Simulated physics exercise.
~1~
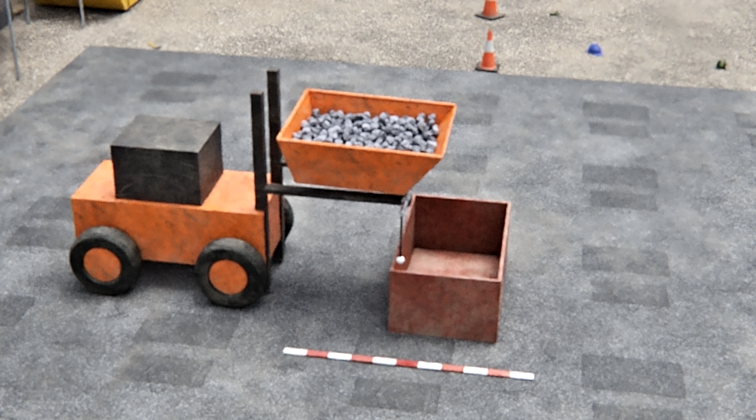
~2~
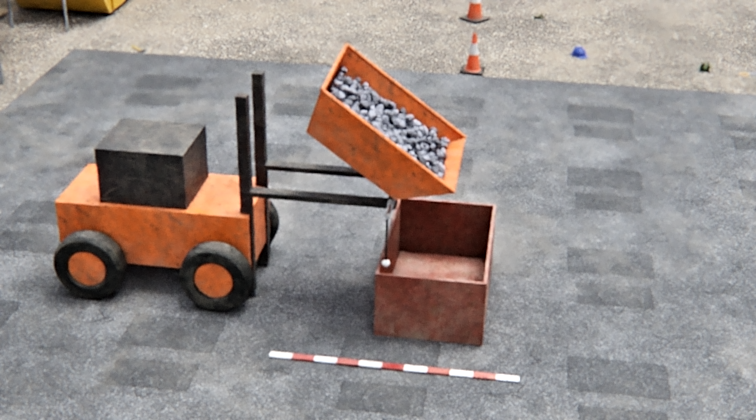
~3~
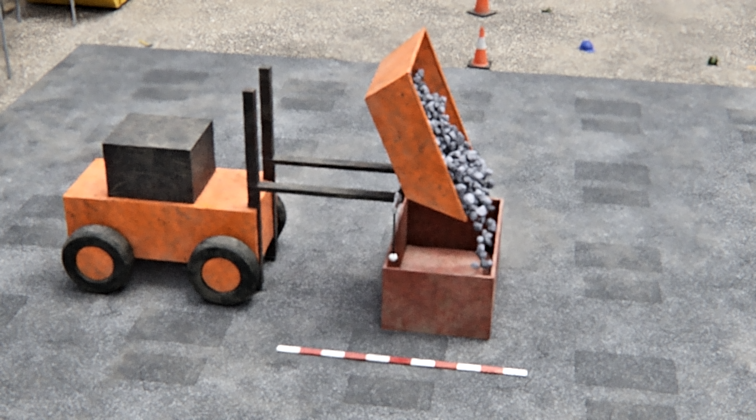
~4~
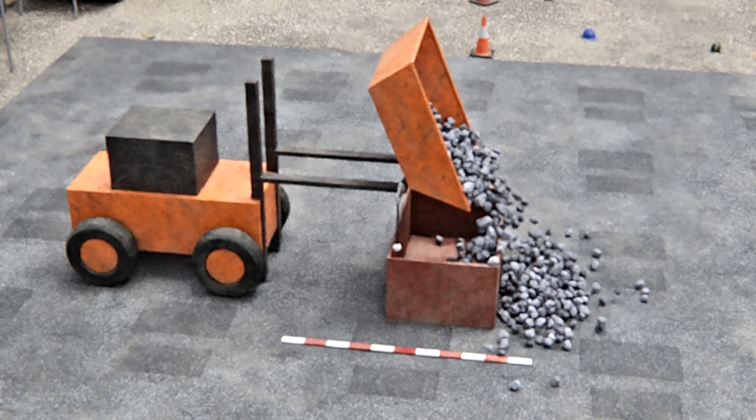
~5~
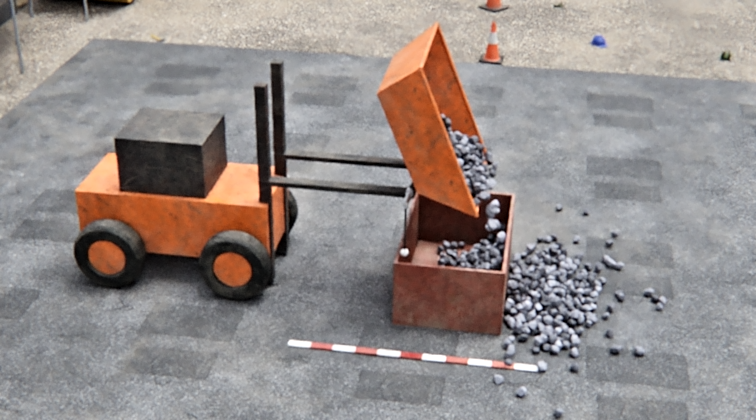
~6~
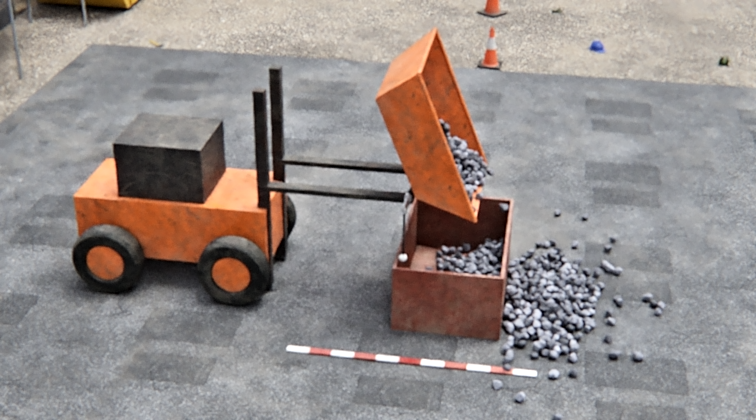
An orange skip tips grey stones partly into a red bin, many spilling beyond it.
